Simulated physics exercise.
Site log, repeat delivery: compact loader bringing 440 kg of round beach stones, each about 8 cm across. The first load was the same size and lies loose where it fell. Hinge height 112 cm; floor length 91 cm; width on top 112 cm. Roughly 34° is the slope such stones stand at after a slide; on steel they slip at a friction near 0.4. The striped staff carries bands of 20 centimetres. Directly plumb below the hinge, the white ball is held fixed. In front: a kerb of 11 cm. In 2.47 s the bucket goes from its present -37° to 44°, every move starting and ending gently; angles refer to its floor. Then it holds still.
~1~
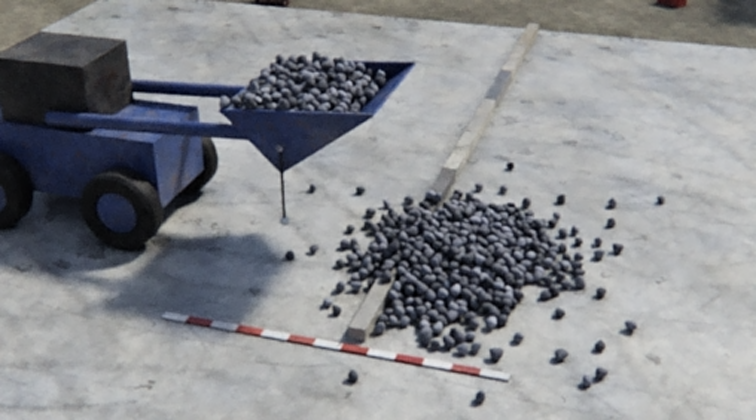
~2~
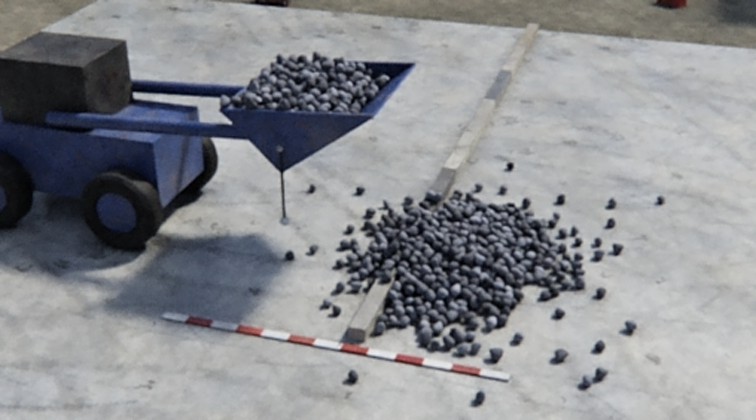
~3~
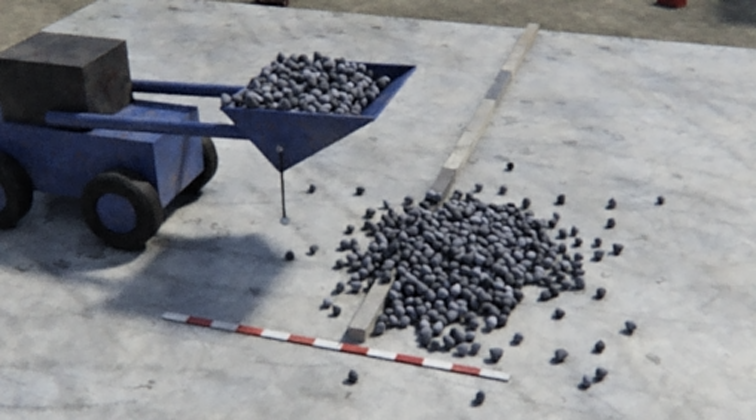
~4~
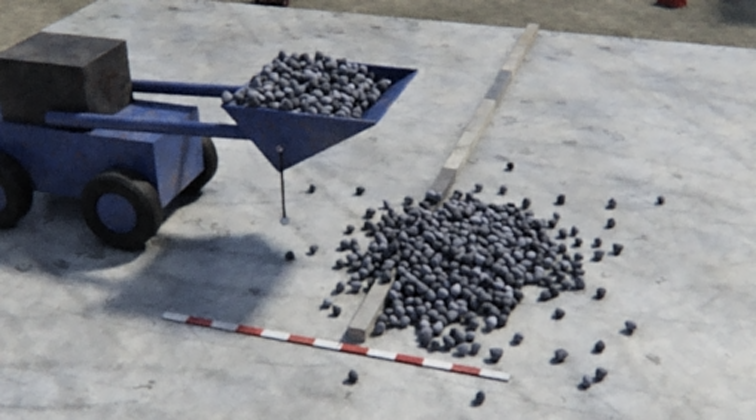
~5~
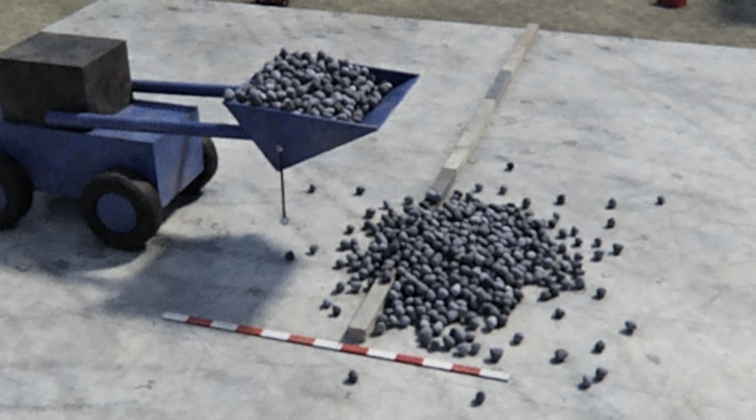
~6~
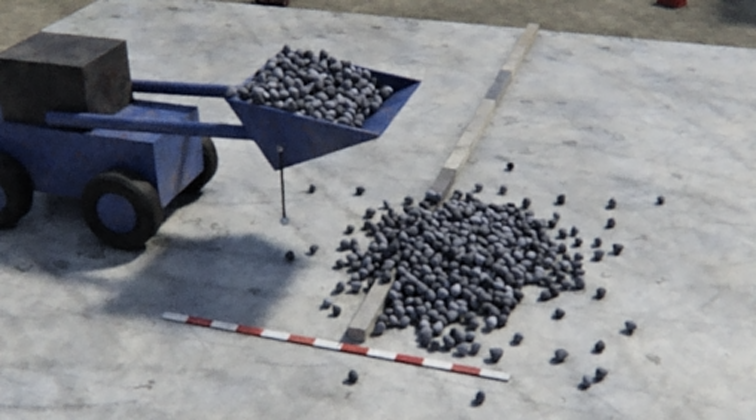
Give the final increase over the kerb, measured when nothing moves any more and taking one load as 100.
Close to 43 parts in a hundred.
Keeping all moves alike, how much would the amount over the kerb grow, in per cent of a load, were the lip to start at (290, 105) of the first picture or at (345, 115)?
Near 0 per cent from the first place, 15 from the second.
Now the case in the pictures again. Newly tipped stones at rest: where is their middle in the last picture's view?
Around (404, 235).
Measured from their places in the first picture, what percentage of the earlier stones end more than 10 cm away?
Some 15 percent, give or take.
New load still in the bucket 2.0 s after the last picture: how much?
It holds some 0 percent.
Then, 1.2 s after the last picture the floor is at 31°; in per cent of one load, 76 in the bucket, 34 on this side of the kerb, 91 over the kerb; the foremost stones are at (615, 292).
Then, 2.0 s after the last picture the floor is at 44°; in per cent of one load, 1 in the bucket, 72 on this side of the kerb, 127 over the kerb; the foremost stones are at (615, 292).
Then, 2.3 s after the last picture the floor is at 44°; in per cent of one load, 0 in the bucket, 72 on this side of the kerb, 129 over the kerb; the foremost stones are at (615, 292).
Then, 5.0 s after the last picture the floor is at 44°; in per cent of one load, 0 in the bucket, 72 on this side of the kerb, 129 over the kerb; the foremost stones are at (615, 292). Net gain over the kerb, 43.
